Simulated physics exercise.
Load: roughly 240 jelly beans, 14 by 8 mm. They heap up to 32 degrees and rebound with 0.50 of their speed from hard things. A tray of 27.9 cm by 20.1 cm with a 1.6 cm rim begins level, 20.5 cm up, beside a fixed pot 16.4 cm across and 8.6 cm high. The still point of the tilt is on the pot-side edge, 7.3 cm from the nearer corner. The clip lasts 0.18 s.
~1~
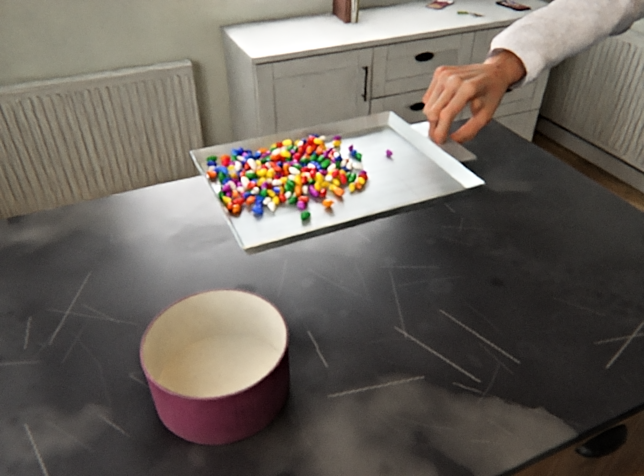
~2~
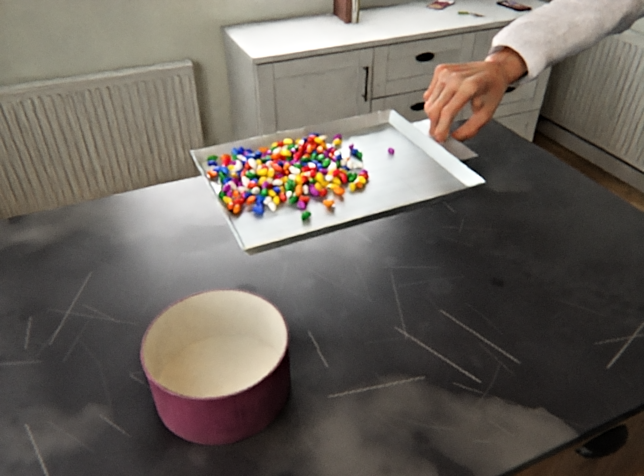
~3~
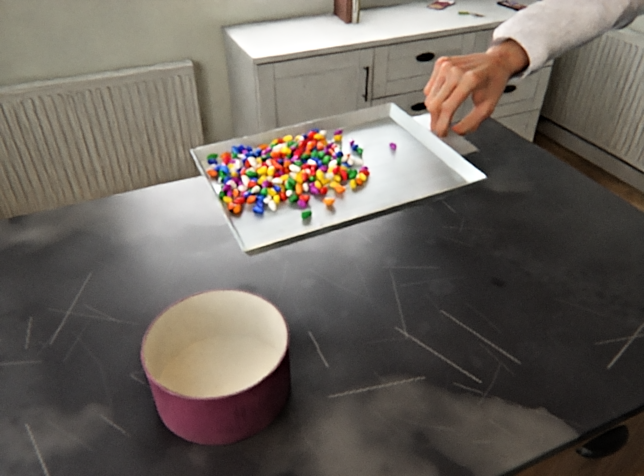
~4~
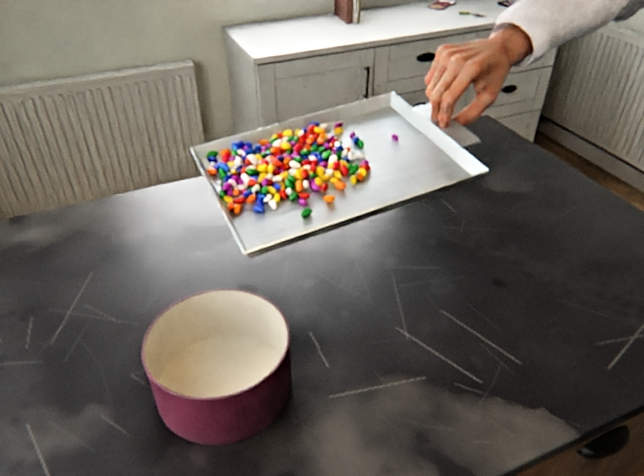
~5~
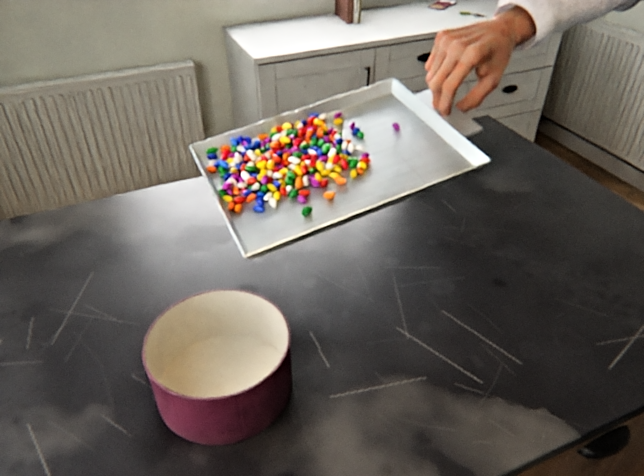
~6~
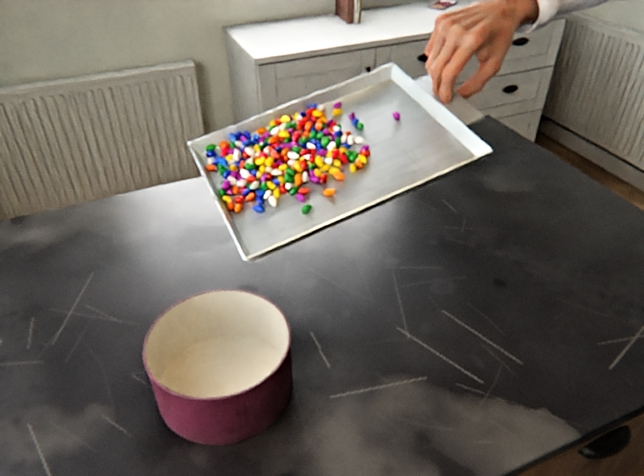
A hand held a metal tray of colorful jelly beans above a dark table with a purple pot on it, then slowly raised the tray's right side while the candies stayed bunched toward the left.
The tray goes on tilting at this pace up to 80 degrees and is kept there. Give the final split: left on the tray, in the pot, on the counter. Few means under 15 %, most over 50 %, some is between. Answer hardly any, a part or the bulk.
Left on the tray: Hardly any; in the pot: The bulk; on the counter: Hardly any.
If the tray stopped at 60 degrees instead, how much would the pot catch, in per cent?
Then about 85 per cent.
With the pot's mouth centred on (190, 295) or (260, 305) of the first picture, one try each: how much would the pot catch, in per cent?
Some 25 and 45 per cent.
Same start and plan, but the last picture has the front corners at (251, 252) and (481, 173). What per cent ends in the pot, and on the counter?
Pot 70, counter 30.
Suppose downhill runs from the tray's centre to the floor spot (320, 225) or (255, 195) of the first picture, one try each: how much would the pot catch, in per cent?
About 75 and 35 per cent.
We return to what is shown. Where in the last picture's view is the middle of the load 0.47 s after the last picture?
At about (229, 245).
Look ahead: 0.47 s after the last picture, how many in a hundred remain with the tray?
About 60 per cent.
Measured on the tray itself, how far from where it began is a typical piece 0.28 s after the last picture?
Some 4 cm.
Then, 0.28 s after the last picture, tilt 47 degrees; the tray holds 100 %, the pot 0 %.
Then, 0.47 s after the last picture, tilt 69 degrees; the tray holds 60 %, the pot 5 %.
Then, 0.78 s after the last picture, tilt 80 degrees; the tray holds 0 %, the pot 95 %.
In the end, tray 0 %, pot 95 %, counter 5 %.
